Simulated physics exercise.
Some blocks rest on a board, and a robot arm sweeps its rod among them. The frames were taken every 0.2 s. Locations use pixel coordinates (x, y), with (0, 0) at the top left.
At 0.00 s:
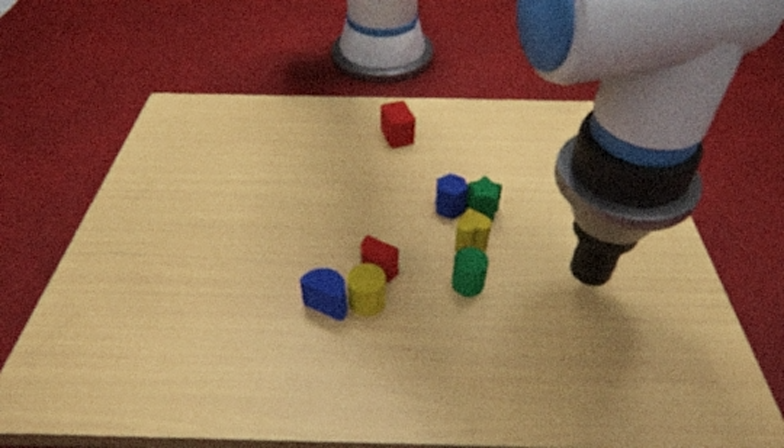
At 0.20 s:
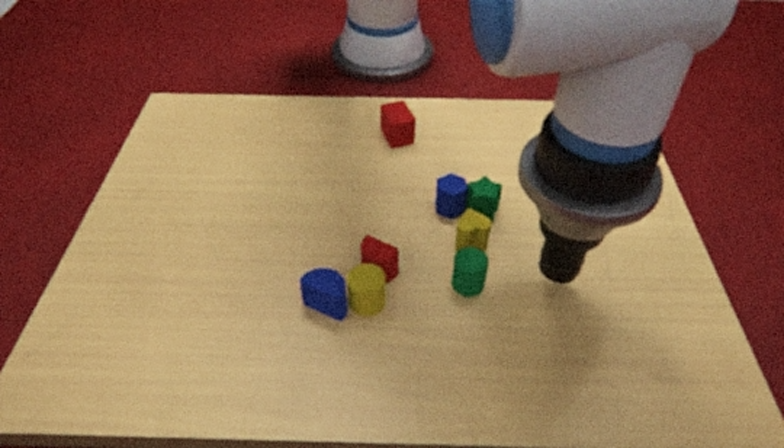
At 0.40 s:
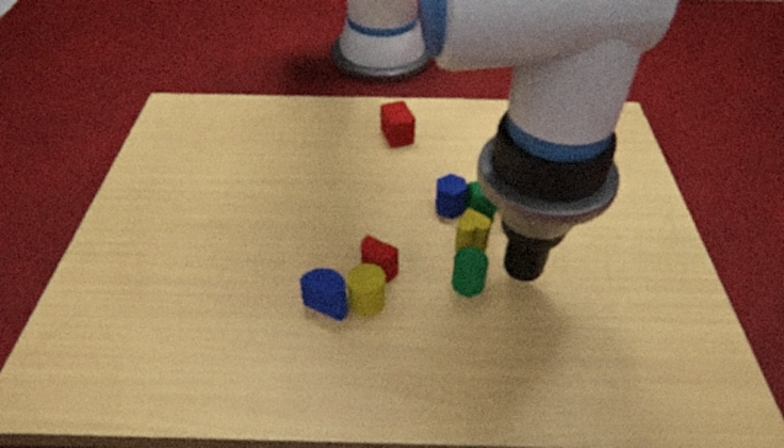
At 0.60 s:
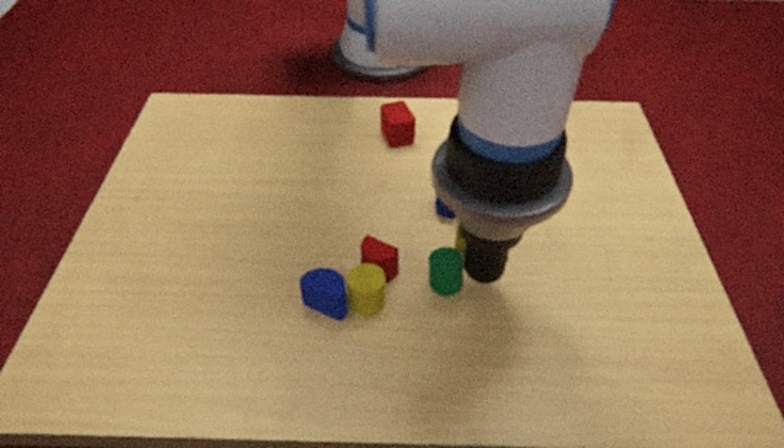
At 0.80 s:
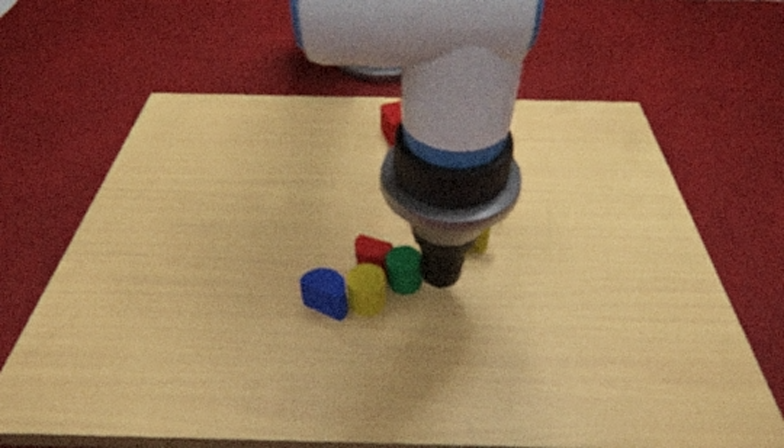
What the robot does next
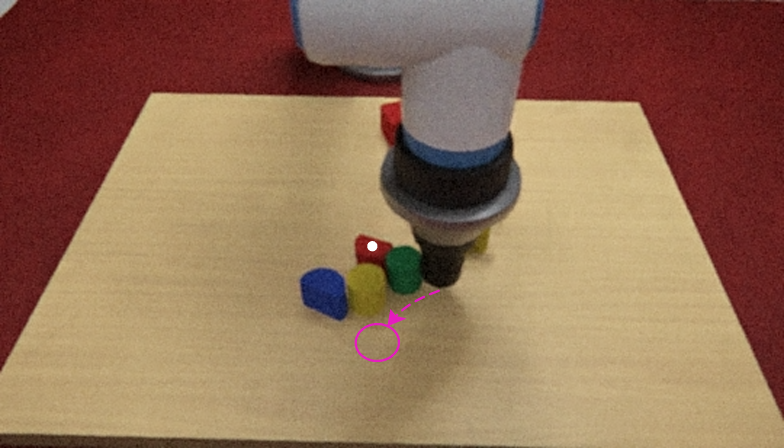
Robot arm sweeping its dark rod leftward across a wooden board, pushing a green cylinder up beside the red and yellow blocks.
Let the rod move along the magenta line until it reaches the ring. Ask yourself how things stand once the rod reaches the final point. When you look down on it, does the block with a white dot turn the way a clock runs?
I believe not.
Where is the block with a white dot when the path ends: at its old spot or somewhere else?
By the time the path is finished, it has moved at least a centimetre.
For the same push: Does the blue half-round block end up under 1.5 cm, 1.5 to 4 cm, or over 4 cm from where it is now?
Its displacement is below 1.5 cm.
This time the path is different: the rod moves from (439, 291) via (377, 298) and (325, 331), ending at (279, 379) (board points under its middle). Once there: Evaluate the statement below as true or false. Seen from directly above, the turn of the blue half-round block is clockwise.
This is true.
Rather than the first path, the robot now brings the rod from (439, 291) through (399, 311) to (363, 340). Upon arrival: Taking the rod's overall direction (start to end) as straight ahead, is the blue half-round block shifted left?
Answer: No.
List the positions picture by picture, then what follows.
In the first frame, lower end of the rod at (590, 272), tops of blocks, blue half-round block at (325, 280), yellow disc at (366, 277), red half-round block at (377, 248), green disc at (472, 259).
In the second frame, rod at (559, 269), blocks as before.
In the third frame, rod at (523, 267), blocks as before.
In the fourth frame, rod at (484, 269), green disc at (447, 259).
In the fifth frame, rod at (441, 273), blue half-round block at (325, 280), yellow disc at (366, 277), red half-round block at (372, 246), green disc at (405, 258).
The drawn path runs from (439, 291) via (414, 302) and (393, 319), ending at (377, 342); the dot is on the red half-round block.
On the path given first. Halfway along, rod at (402, 293); blue half-round block at (322, 282); yellow disc at (360, 279); red half-round block at (368, 238), turned 30° anticlockwise; green disc at (386, 259).
At the end, rod at (377, 325); blue half-round block at (315, 282); yellow disc at (355, 283); red half-round block at (368, 239), turned 30° anticlockwise; green disc at (386, 259).
